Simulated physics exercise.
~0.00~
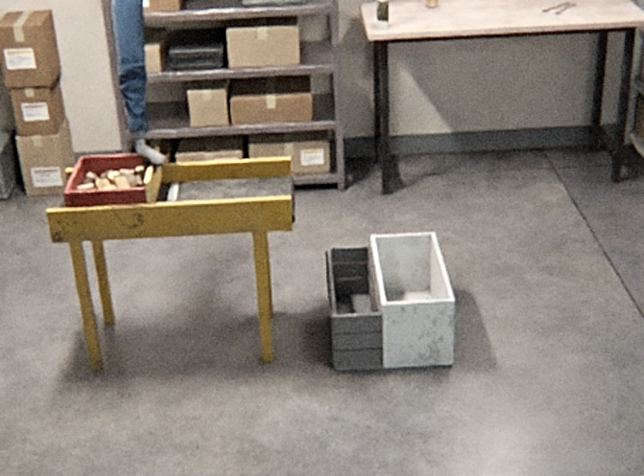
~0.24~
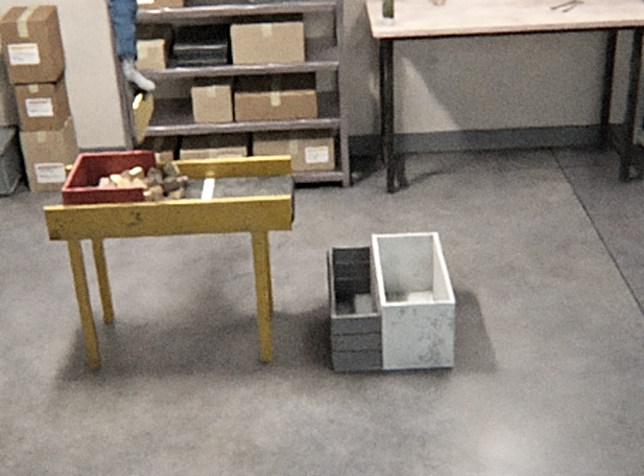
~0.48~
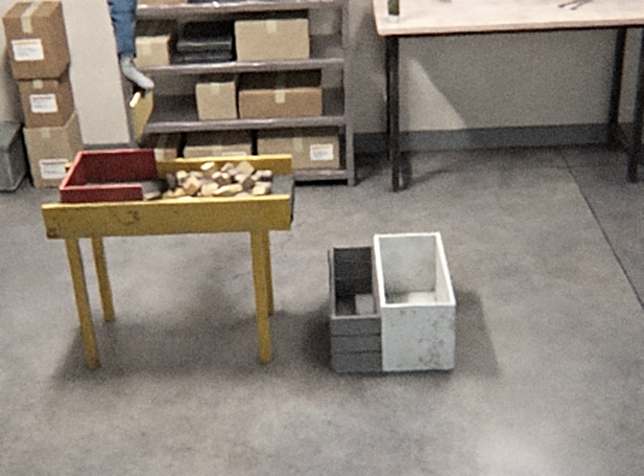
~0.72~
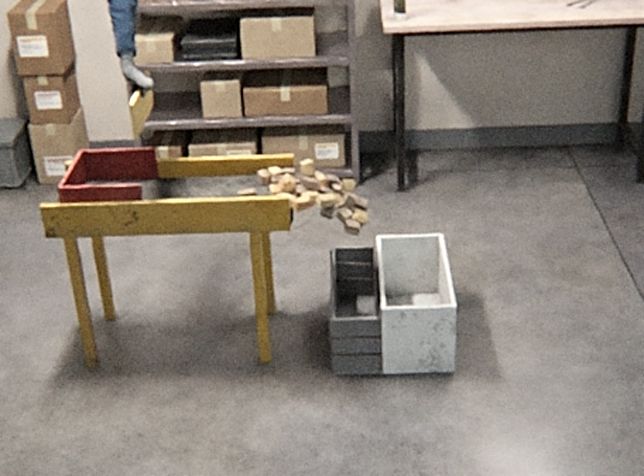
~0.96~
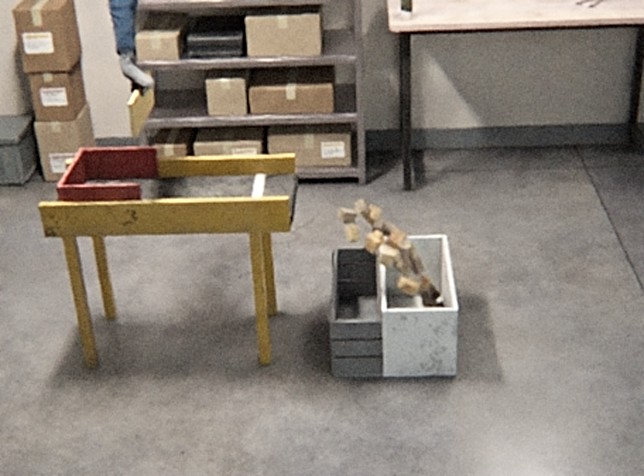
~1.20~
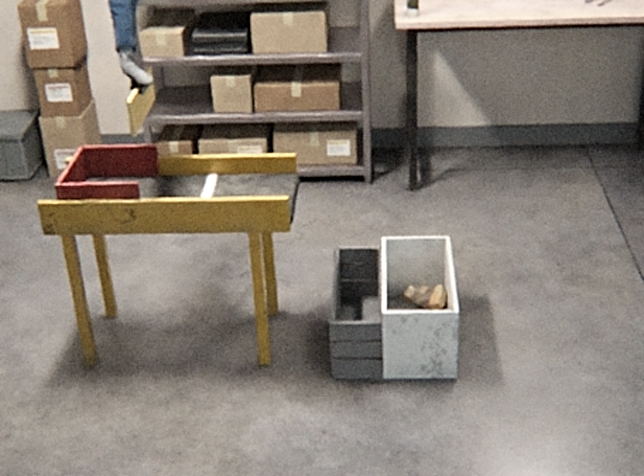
A loose heap of small wooden blocks slid right from a red pen along a yellow-framed belt after a gloved hand lifted the gate, then tumbled off the end, flew over the grey box and dropped into the white box beyond it.
